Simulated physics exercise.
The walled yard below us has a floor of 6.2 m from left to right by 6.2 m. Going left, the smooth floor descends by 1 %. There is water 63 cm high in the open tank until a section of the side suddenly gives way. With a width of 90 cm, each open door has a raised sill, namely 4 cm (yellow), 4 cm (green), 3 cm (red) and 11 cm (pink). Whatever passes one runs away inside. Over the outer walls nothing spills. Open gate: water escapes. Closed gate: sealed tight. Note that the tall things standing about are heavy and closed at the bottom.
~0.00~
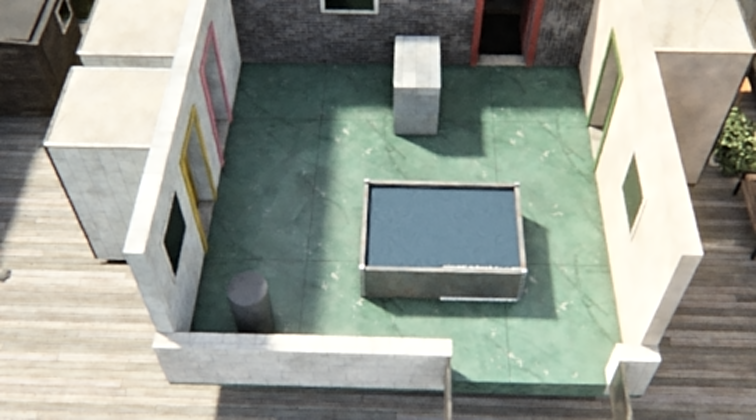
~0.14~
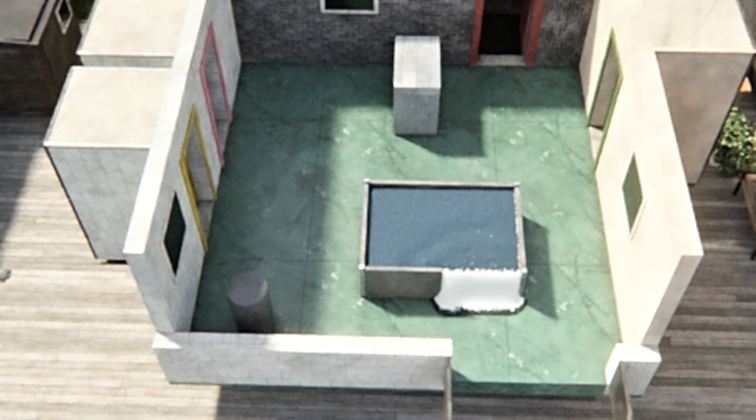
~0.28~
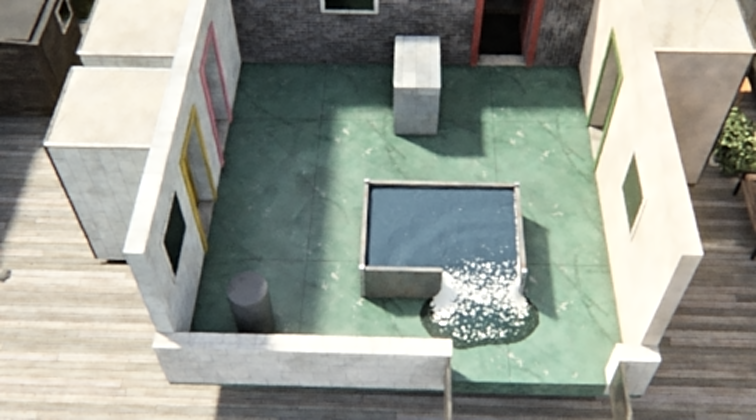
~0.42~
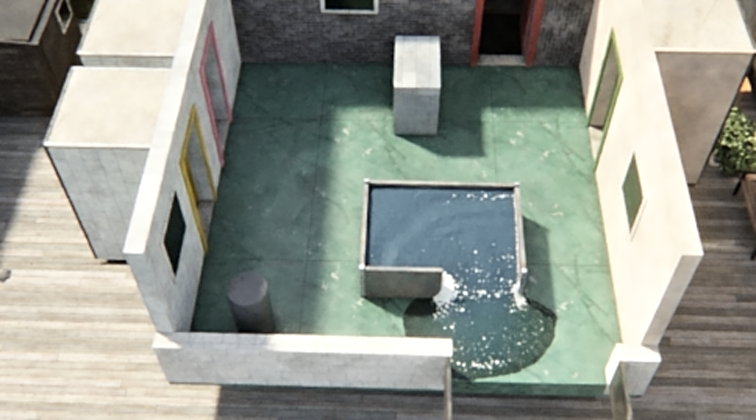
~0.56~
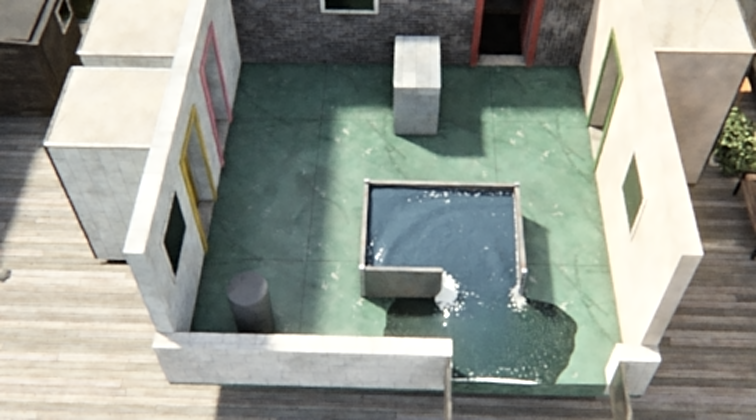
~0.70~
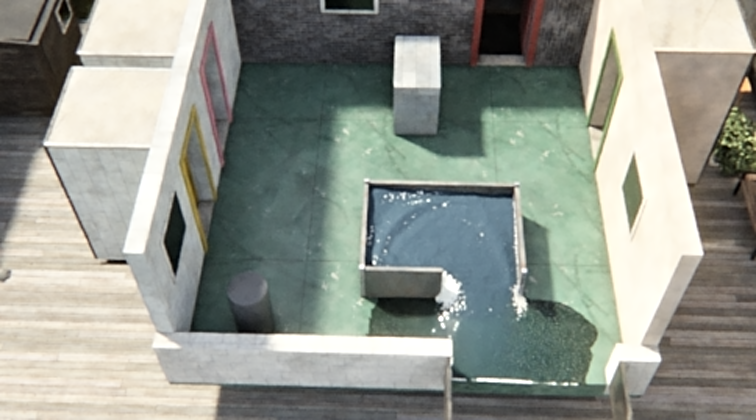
A walled yard with a smooth green floor is seen from high above, with weathered planks outside its pale walls. A rectangular tank of dark blue water stands right of centre, with a pale block behind it, a dark cylinder at lower left, and yellow, pink, red and green door surrounds. Water bursts from the tank's front right side, foams white, then spreads as a dark pool towards the near wall and right, while the view stays still.
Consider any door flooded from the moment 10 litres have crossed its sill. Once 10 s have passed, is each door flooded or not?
The yellow door lets in a smaller amount than the limit; the green door lets in a smaller amount than the limit; the red door lets in a smaller amount than the limit; the pink door lets in a smaller amount than the limit.
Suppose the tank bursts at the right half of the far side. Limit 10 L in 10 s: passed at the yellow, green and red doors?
For yellow, too little; for green, too much; for red, too much.
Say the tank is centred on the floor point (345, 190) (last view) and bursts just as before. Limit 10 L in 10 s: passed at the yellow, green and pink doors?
Well, yellow ends up beyond the mark, green ends up inside the mark and pink ends up inside the mark.
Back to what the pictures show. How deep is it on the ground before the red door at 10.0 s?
The depth there is near 0.0 cm.
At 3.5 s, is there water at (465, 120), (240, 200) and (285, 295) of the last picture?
First spot bone dry, second bone dry, third soaked.
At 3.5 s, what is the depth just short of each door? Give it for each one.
Yellow 2 cm, green 0 cm, red 0 cm, pink 0 cm.
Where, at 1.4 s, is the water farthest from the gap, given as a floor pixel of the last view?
About pixel (273, 361).
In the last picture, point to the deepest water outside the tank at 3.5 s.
Roughly at pixel (439, 365).
After 1.4 s water covers 10 % of the floor and is deepest (30 cm) near (487, 311); yellow door not reached, green door not reached, red door not reached, pink door not reached.
After 2.2 s water covers 20 % of the floor and is deepest (23 cm) near (487, 311); yellow door not reached, green door not reached, red door not reached, pink door not reached.
After 3.5 s water covers 25 % of the floor and is deepest (18 cm) near (439, 365); yellow door 2 cm at the sill, 0 L in, green door not reached, red door not reached, pink door not reached.
After 6.0 s water covers 30 % of the floor and is deepest (11 cm) near (439, 365); yellow door 5 cm at the sill, 1 L in, green door not reached, red door not reached, pink door 2 cm at the sill, 0 L in.
After 10.0 s water covers 35 % of the floor and is deepest (6 cm) near (439, 365); yellow door 3 cm at the sill, 2 L in, green door not reached, red door not reached, pink door 2 cm at the sill, 0 L in.
